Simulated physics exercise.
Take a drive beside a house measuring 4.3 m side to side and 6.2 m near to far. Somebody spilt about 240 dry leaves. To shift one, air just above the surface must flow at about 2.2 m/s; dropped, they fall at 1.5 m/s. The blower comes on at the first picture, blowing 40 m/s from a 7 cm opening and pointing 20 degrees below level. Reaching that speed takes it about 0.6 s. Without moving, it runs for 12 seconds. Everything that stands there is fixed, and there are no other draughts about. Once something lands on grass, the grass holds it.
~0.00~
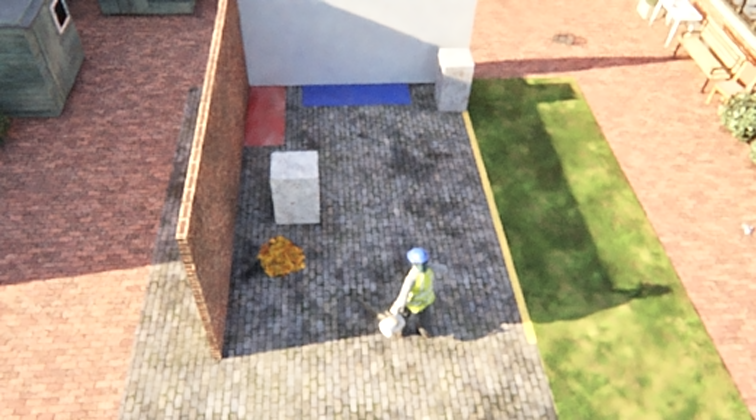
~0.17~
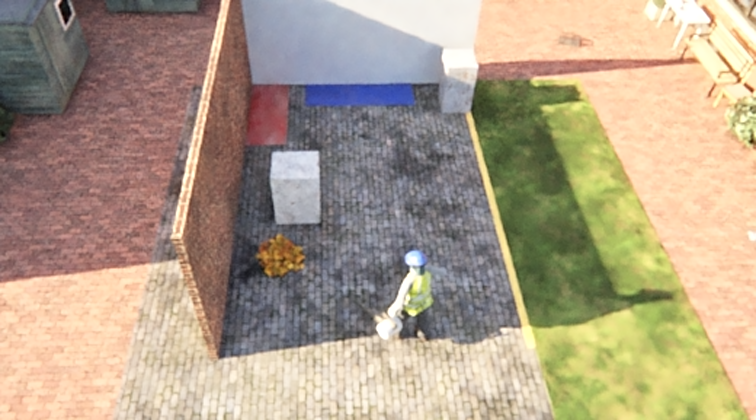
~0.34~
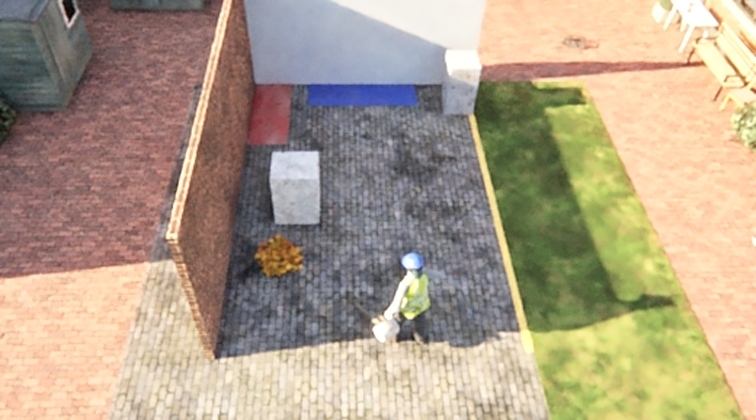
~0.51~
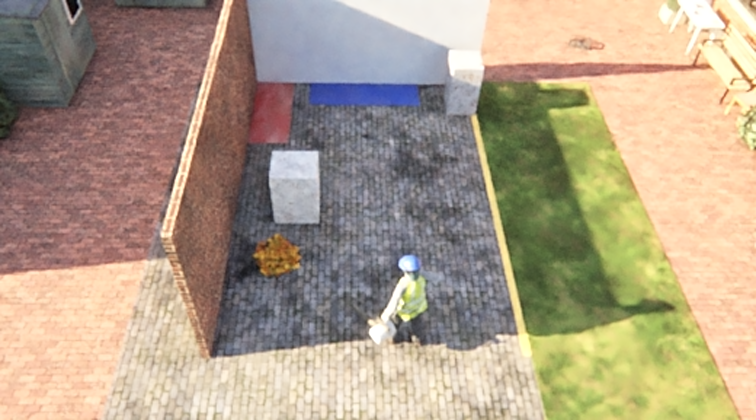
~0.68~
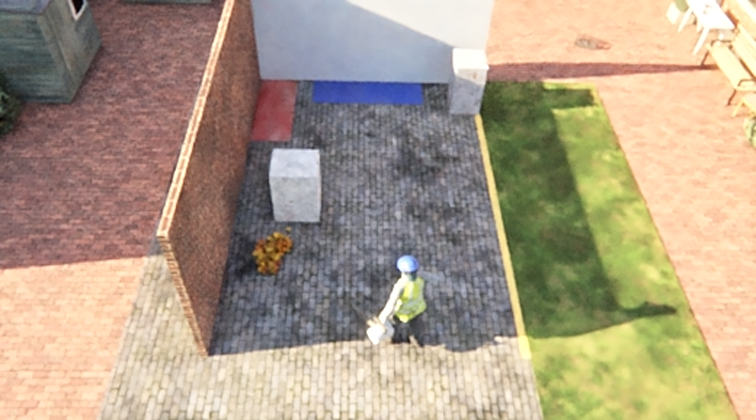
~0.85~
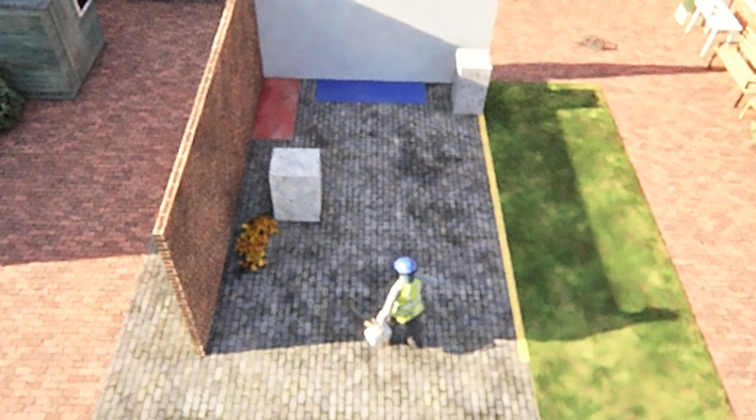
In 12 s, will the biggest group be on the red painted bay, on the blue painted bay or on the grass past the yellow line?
The biggest group is at the red one.
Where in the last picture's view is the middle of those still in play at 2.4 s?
Around (246, 164).
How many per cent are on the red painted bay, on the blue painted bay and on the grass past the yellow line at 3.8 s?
Roughly 40 % red, 0 % blue and 0 % yellow.
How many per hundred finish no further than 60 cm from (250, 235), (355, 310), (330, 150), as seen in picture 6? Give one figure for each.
Estimates in listed order: 15 %; 0 %; 0 %.
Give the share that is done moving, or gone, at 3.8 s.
The share is about 10 %.
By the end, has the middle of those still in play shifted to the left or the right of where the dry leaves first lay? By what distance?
Net drift goes to the left side, close to 0.6 m.
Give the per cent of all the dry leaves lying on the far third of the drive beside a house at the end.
About 70 percent.
After 2.4 s, 0 % are on the grass past the yellow line, 11 % on the red painted bay and 0 % on the blue painted bay; the middle of those still in play is near (246, 164); 9 % have settled or left.
After 3.8 s, 0 % are on the grass past the yellow line, 35 % on the red painted bay and 0 % on the blue painted bay; the middle of those still in play is near (251, 150); 12 % have settled or left.
After 6.6 s, 0 % are on the grass past the yellow line, 55 % on the red painted bay and 0 % on the blue painted bay; the middle of those still in play is near (254, 135); 25 % have settled or left.
After 12.0 s, at the end, 0 % are on the grass past the yellow line, 68 % on the red painted bay and 0 % on the blue painted bay; the middle of those still in play is near (256, 126).
